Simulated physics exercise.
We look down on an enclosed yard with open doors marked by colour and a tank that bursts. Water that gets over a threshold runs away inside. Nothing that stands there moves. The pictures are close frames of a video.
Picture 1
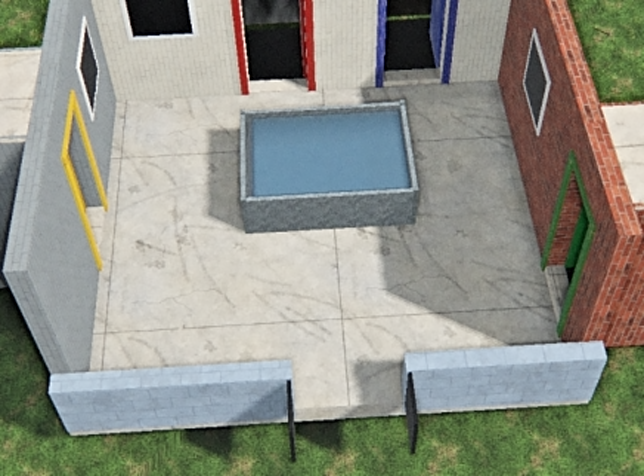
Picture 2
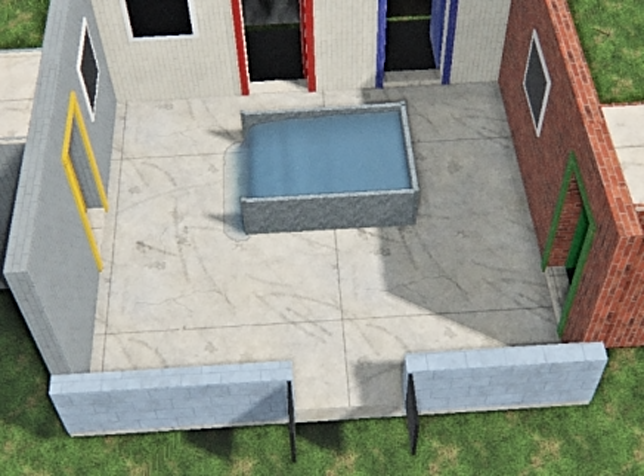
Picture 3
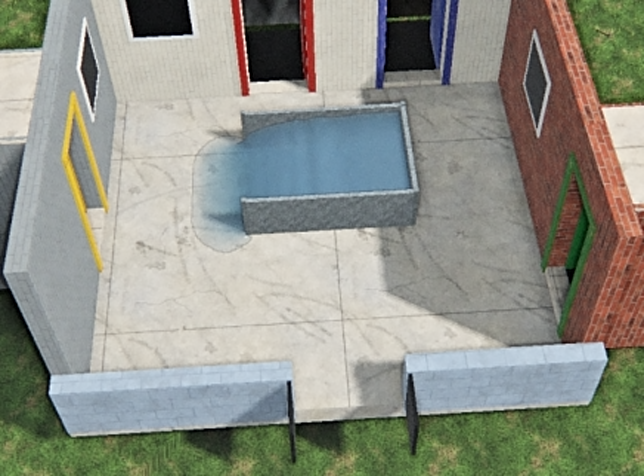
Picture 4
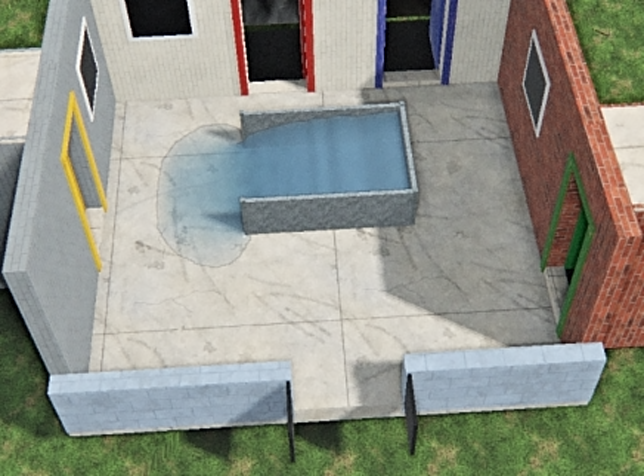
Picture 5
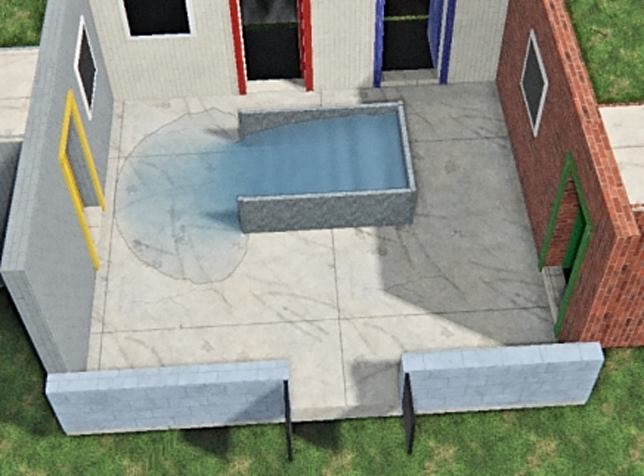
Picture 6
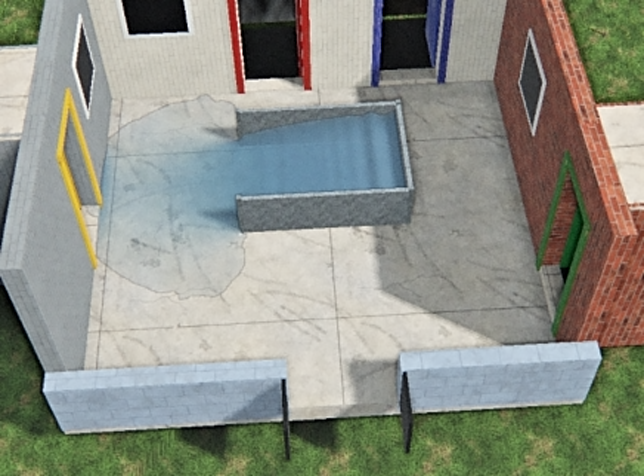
In a walled courtyard with yellow, red, blue and green doorways, a raised rectangular tank holds still blue water. The tank's left side opens and water pours out onto the pale paving. The sheet fans out leftward, widening and thinning until its edge reaches close to the grey wall.
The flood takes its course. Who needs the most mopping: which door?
Most goes in at the yellow door.
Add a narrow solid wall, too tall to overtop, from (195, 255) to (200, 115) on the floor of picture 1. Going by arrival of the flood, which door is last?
I say the one in green.
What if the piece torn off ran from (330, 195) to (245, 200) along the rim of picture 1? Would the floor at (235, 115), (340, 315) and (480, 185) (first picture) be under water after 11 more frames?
As listed: Not flooded, wet, dry.
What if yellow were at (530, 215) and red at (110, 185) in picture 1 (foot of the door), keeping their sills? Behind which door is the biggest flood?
That is the red one.
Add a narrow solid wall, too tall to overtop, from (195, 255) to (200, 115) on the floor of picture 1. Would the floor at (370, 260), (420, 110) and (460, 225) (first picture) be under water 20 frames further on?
One after the other: No water, wet, free of water.
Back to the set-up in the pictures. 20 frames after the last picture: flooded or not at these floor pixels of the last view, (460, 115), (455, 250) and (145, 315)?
In that order: No water, free of water, under water.
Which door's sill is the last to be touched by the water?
That is the one in green.
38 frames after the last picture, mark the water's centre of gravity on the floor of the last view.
Close to (277, 218).
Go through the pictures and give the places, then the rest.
Still water in the open tank at (326, 154), in the first picture.
Water pours out at (248, 180) and has run to (246, 238), in the second picture.
The front is at (223, 246), out from the gap at (248, 181), in the third picture.
The front is at (187, 252), out from the gap at (248, 182), in the fourth picture.
Water pours out at (246, 181) and has run to (124, 226), in the fifth picture.
The front is at (98, 251), out from the gap at (244, 180), in the sixth picture.
A moment on, water covers 25 % of the floor; yellow door some in, red door not reached, green door not reached, blue door not reached.
Next, water covers 30 % of the floor; yellow door a lot in, red door not reached, green door not reached, blue door not reached.
Then, water covers 50 % of the floor; yellow door a lot in, red door a trickle in, green door not reached, blue door wet at the sill, nothing in.
Later, water covers 90 % of the floor; yellow door a lot in, red door some in, green door wet at the sill, nothing in, blue door wet at the sill, nothing in.
In the end, water covers 95 % of the floor; yellow door a lot in, red door some in, green door wet at the sill, nothing in, blue door wet at the sill, nothing in; the yellow door has let in the most.
